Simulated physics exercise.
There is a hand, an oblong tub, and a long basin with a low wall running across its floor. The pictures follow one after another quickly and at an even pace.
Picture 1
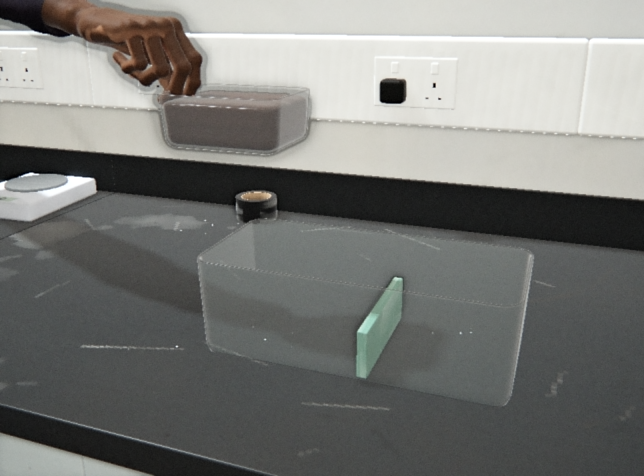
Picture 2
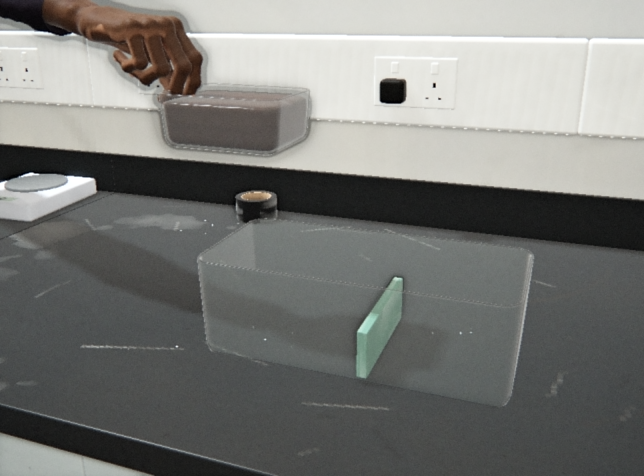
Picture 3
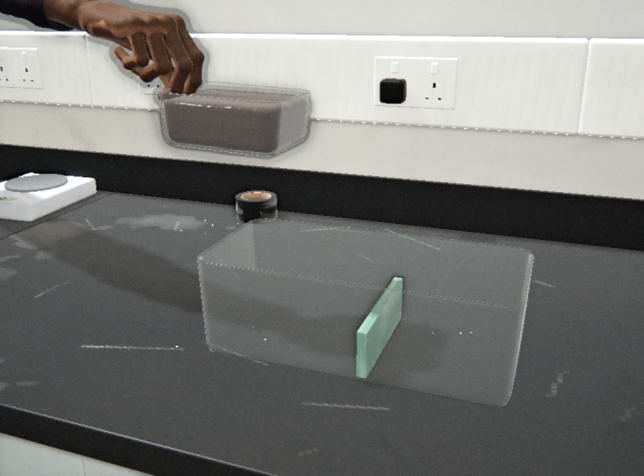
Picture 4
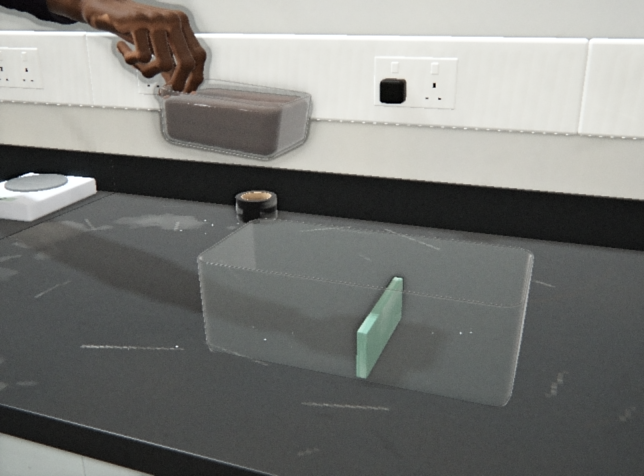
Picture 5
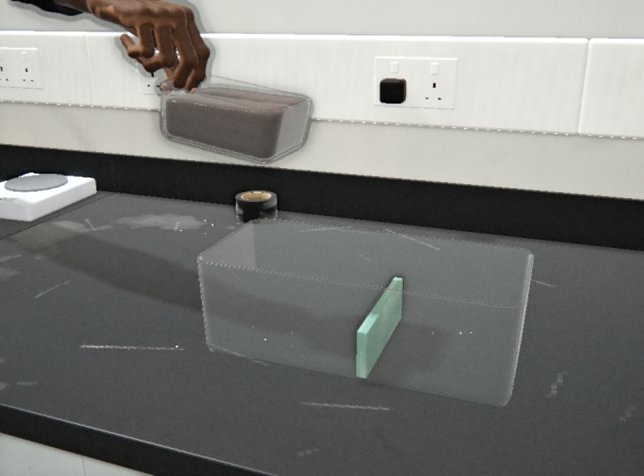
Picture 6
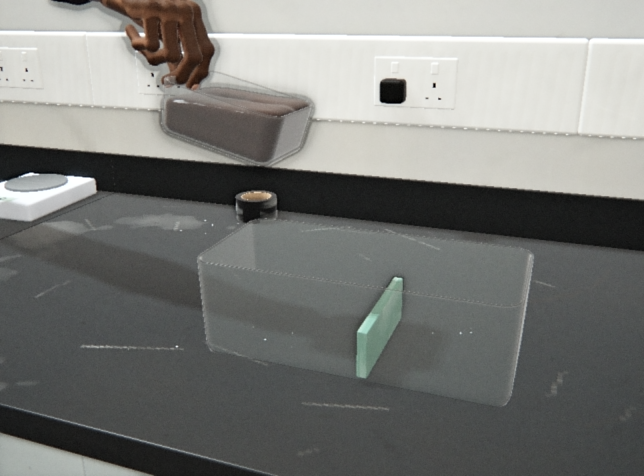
A hand gradually tilting an oblong tub down to the right above a clear basin with a low green wall inside.
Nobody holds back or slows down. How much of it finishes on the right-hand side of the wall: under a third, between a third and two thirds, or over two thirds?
Short of a third.
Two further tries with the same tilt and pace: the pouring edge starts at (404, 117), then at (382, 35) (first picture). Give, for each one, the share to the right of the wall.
Estimate, first then second: 85 per cent and 80 per cent.
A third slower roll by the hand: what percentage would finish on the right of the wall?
Close to 0 out of every hundred.
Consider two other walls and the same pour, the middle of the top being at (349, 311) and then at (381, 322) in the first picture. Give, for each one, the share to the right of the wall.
Respectively 55 and 15 per cent, approximately.
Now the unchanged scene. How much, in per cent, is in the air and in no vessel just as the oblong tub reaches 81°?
Share out of both vessels: Approx. 50 %.
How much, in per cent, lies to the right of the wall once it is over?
I'd put it at around 5 %.
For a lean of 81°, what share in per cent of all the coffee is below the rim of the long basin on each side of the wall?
Near 30 in a hundred left, near 0 in a hundred right.
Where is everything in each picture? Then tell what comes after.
In the first picture, tilt 0°; pouring edge (294, 96); surface from (187, 97) to (295, 102); the long basin's rim runs from (228, 239) to (528, 278); the wall's top is at (382, 304).
In the second picture, tilt 1°; pouring edge (295, 97); surface from (187, 96) to (295, 102).
In the third picture, tilt 2°; pouring edge (295, 99); surface from (187, 95) to (295, 103).
In the fourth picture, tilt 5°; pouring edge (296, 102); surface from (188, 94) to (296, 105).
In the fifth picture, tilt 9°; pouring edge (297, 107); surface from (189, 94) to (297, 106).
In the sixth picture, tilt 14°; pouring edge (298, 113); surface from (189, 94) to (300, 108).
A moment on, the tilt is 81° and 21 per cent is still to pour, 28 is left of the wall and 0 right of it.
Next, the tilt is 115° and 1 per cent is still to pour, 91 is left of the wall and 1 right of it.
Then the tilt is 117° and 0 per cent is still to pour, 94 is left of the wall and 2 right of it.
Later the tilt is 117° and 0 per cent is still to pour, 94 is left of the wall and 3 right of it.
At rest 94 per cent lies left of the wall, 3 right of it and 3 outside.
